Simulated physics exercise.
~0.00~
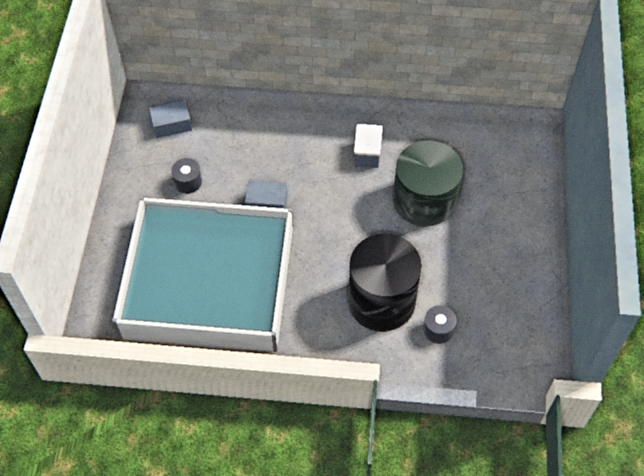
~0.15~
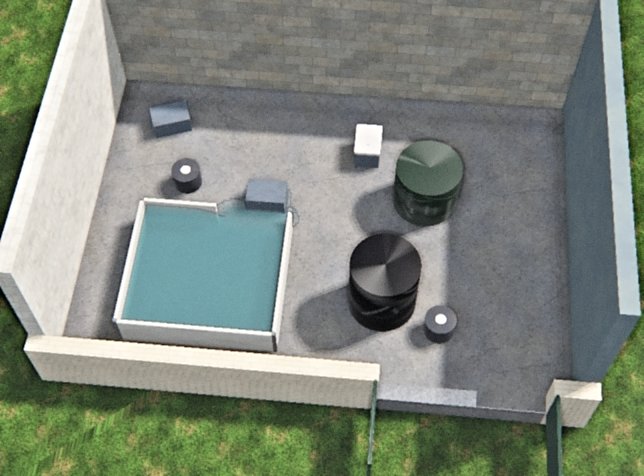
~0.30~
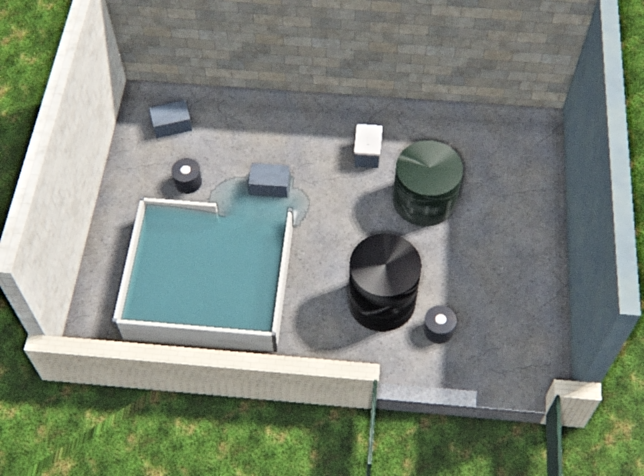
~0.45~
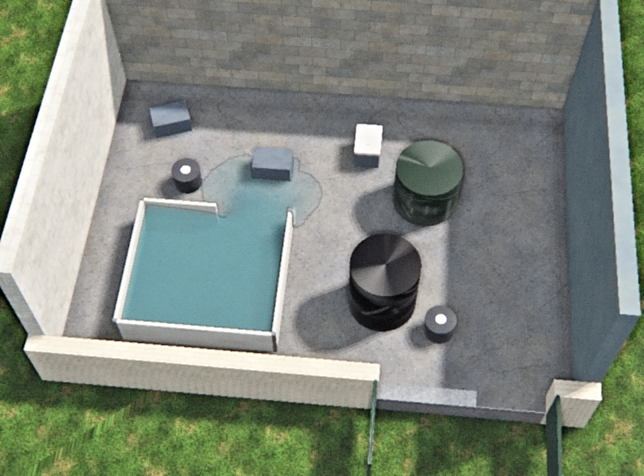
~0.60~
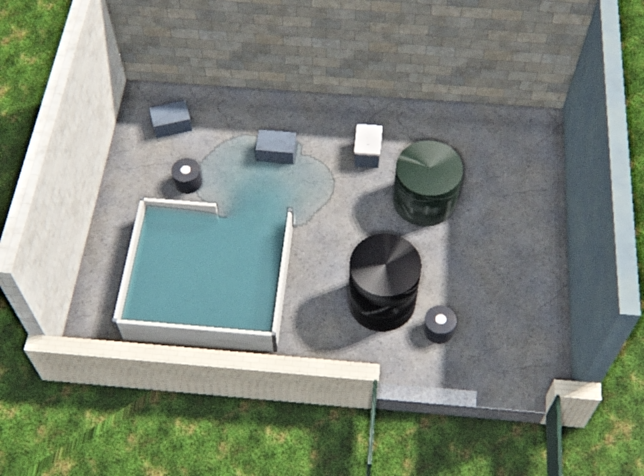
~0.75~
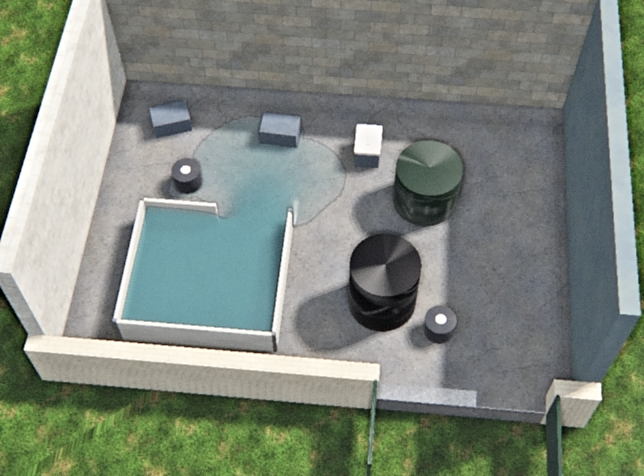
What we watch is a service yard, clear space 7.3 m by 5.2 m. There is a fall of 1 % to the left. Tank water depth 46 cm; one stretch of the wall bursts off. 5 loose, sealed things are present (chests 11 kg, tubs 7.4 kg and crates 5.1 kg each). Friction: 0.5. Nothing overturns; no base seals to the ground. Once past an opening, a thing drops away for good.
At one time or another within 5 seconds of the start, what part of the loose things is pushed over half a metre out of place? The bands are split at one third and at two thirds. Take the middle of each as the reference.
I predict one in three or more, yet fewer than two in three.
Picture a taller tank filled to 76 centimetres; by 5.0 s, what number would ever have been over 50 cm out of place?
Then it comes to 4.
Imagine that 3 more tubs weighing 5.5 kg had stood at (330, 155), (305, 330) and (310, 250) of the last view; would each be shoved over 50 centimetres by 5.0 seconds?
Answers in order are crosses the line, does not cross and does not cross.
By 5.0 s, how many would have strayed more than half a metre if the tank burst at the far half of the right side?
1.
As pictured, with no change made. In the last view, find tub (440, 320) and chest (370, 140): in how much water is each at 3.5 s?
Depths: Near 0 cm, then near 5 cm.
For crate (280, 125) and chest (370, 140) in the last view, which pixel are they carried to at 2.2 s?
Somewhere about (291, 81) and (410, 127).
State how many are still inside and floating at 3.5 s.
At that time, 1.
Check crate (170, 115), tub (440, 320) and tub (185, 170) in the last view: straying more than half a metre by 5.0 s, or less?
Well, in turn that's topping it, not reaching it, not reaching it.
After 1.1 s 1 of 5 are over 50 cm from their spots; 0 afloat.
After 2.2 s 2 of 5 are over 50 cm from their spots; 1 afloat.
After 3.5 s 3 of 5 are over 50 cm from their spots; 1 afloat.
After 5.0 s 3 of 5 are over 50 cm from their spots, and 3 have been at some point; 3 afloat.
